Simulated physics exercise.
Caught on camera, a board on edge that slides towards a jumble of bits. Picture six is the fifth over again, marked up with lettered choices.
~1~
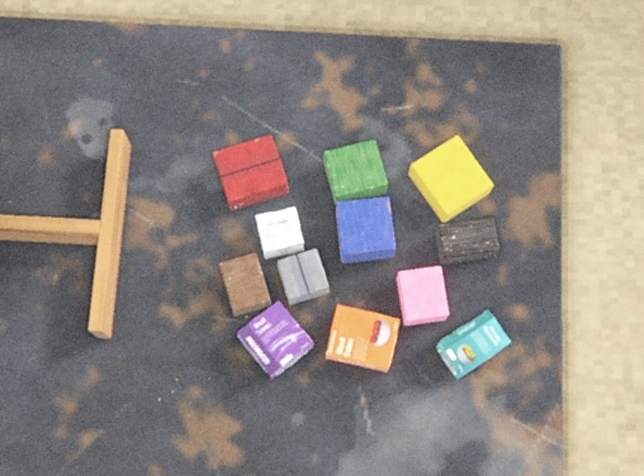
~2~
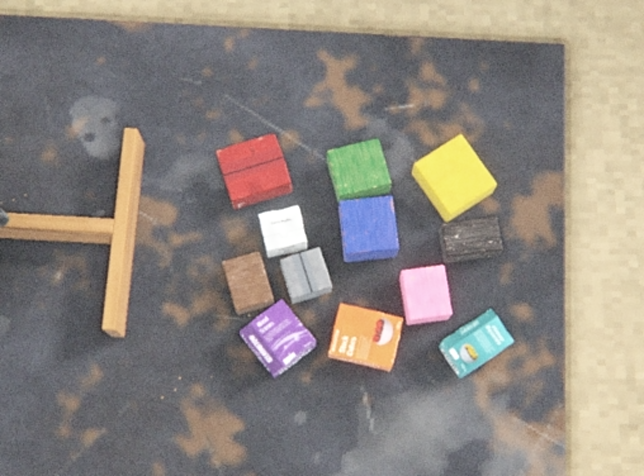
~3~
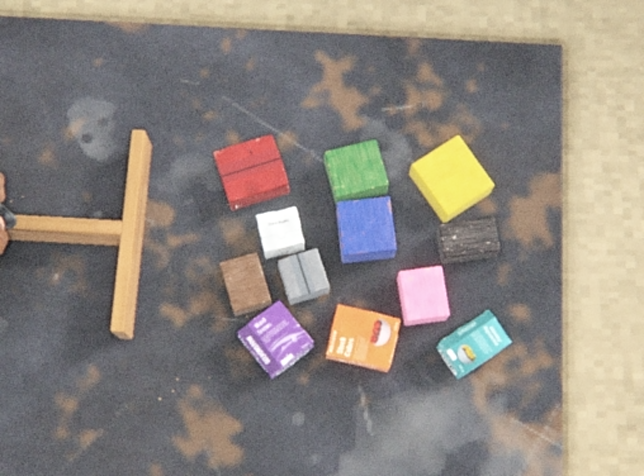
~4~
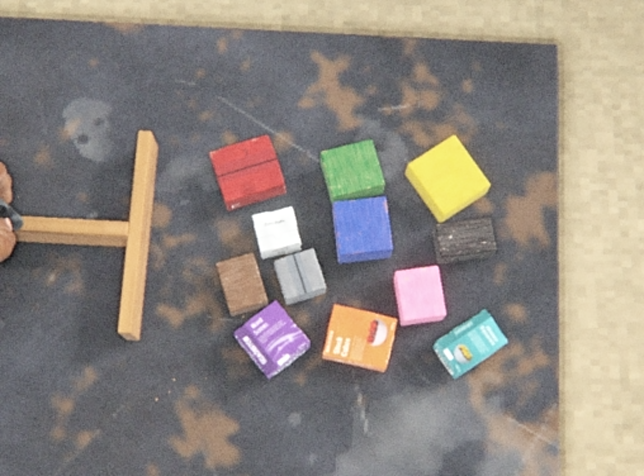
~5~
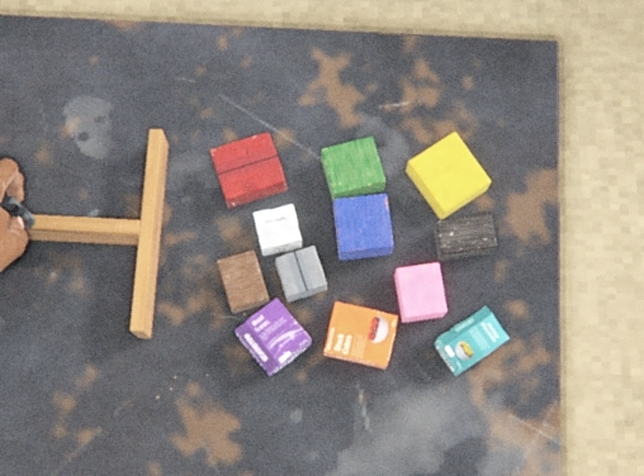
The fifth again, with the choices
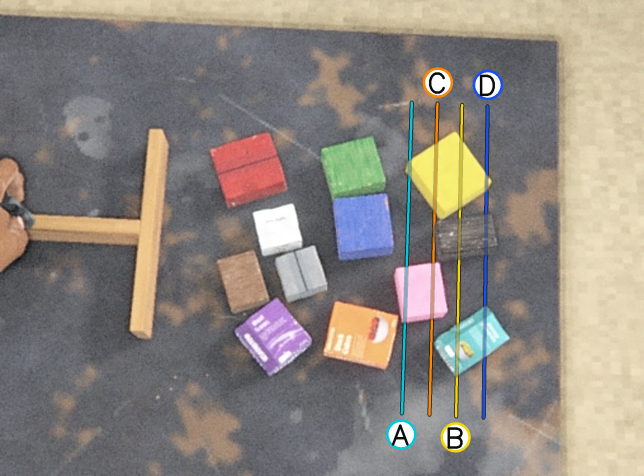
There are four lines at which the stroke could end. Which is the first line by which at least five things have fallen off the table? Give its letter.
Stop at D.
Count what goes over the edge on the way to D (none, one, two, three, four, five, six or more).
In all, six or more.
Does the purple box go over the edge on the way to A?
By then, no.
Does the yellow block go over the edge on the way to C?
Yes.
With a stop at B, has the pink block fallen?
Yes.
On the marked copy, A at (407, 252); B at (459, 255); C at (434, 253); D at (486, 256).
With D. Early on, board (269, 234); purple box (302, 349); green block (371, 174).
Further on, board (391, 240); yellow block (542, 196); turquoise packet (540, 347).
At the end, board (487, 245); turquoise packet over the edge; yellow block over the edge; six fallen.
As for the rest, A drops none; B drops only four; C drops only three.
